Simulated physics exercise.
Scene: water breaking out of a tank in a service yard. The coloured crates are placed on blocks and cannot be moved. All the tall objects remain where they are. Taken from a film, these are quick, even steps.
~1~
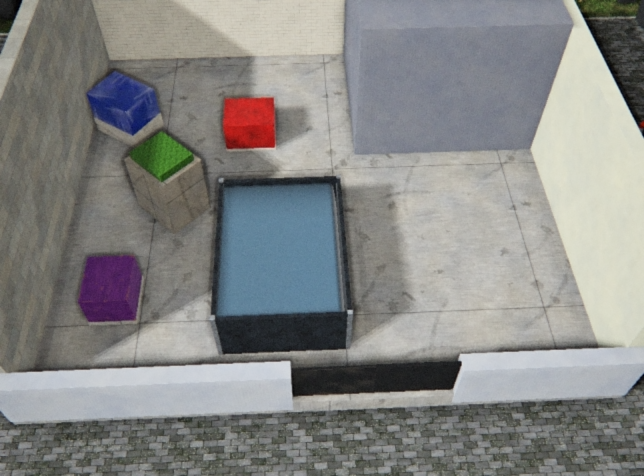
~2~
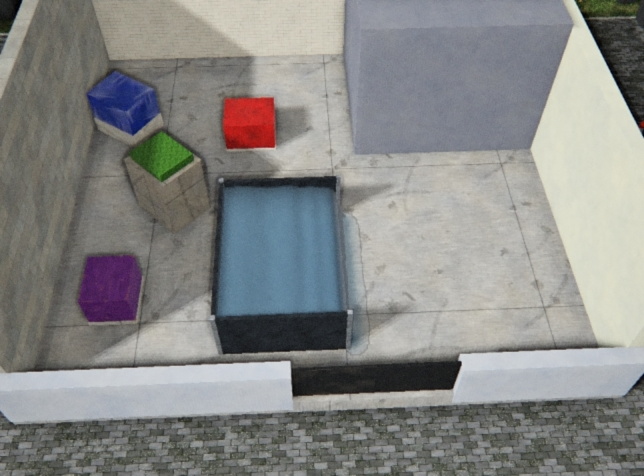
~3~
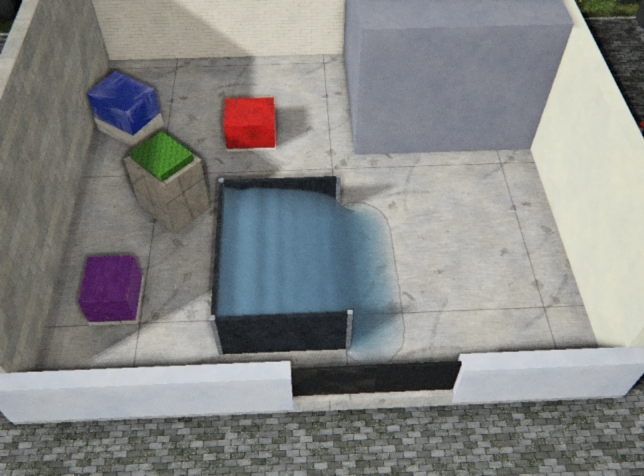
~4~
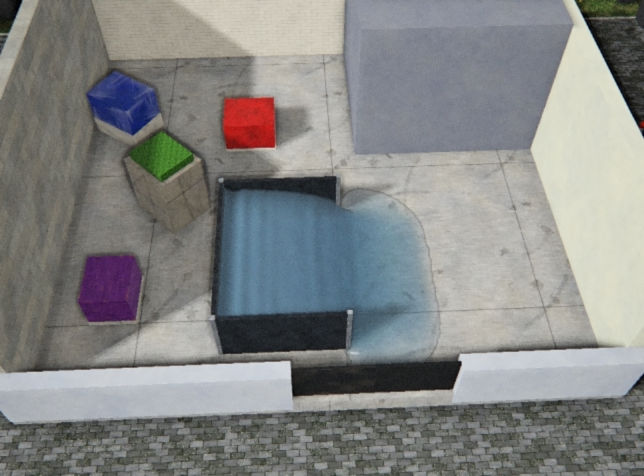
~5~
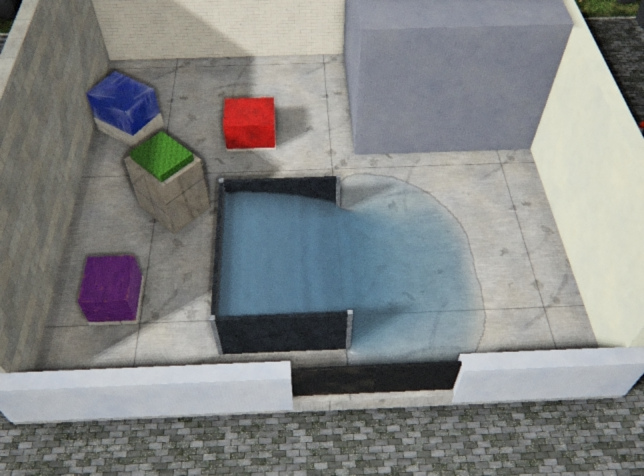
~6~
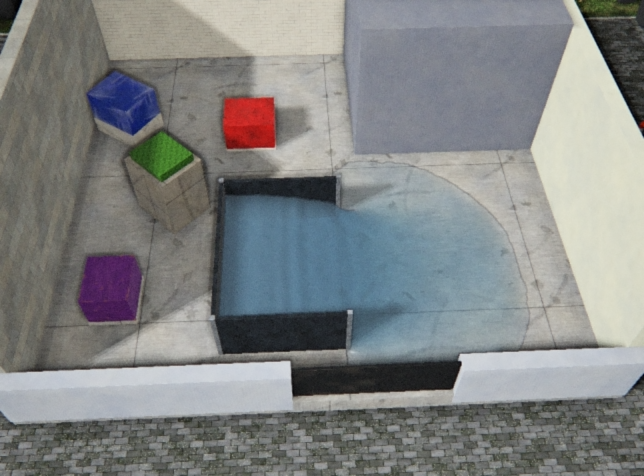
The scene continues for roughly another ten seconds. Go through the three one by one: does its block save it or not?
As I see it, the purple crate is going to get water on it. The red crate is going to get water on it. The blue crate is going to stay free of water.
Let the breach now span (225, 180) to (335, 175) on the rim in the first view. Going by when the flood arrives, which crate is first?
The red one, by my reading.
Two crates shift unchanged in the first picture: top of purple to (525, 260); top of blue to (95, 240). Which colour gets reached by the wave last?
Last: The blue crate.
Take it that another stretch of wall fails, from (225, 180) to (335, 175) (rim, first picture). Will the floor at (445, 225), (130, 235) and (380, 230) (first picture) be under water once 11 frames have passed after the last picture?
Well, the first one's left untouched, the second's left untouched, and the third's left untouched.
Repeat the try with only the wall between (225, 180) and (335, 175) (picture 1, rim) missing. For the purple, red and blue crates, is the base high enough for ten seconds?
Going crate by crate, the purple one is caught, then the red one is caught, then the blue one is caught.
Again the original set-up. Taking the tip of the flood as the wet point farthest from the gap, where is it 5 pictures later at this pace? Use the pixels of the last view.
Approximate pixel: (529, 153).
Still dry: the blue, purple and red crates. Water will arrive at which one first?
Answer: The red-painted one.
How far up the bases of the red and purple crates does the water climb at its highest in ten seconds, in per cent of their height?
I'd say 280 per cent for the first one and 130 per cent for the second.
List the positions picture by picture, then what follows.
In the first frame, the water tank at (281, 245) is whole and still.
In the second frame, the front is at (352, 352), out from the gap at (341, 267).
In the third frame, the front is at a hidden place, out from the gap at (341, 267).
In the fourth frame, the front is at a hidden place, out from the gap at (341, 269).
In the fifth frame, the front is at a hidden place, out from the gap at (341, 269).
In the sixth frame, the front is at (523, 316), out from the gap at (341, 269).
A moment on, water covers 35 % of the floor; the purple crate not reached, the red crate not reached, the blue crate not reached.
Next, water covers 35 % of the floor; the purple crate not reached, the red crate not reached, the blue crate not reached.
Then, water covers 35 % of the floor; the purple crate not reached, the red crate not reached, the blue crate not reached.
Later, water covers 65 % of the floor; the purple crate water round its plinth, the red crate water round its plinth, the blue crate water round its plinth.
In the end, water covers 95 % of the floor; the purple crate was topped, the red crate was topped, the blue crate stayed above the water.
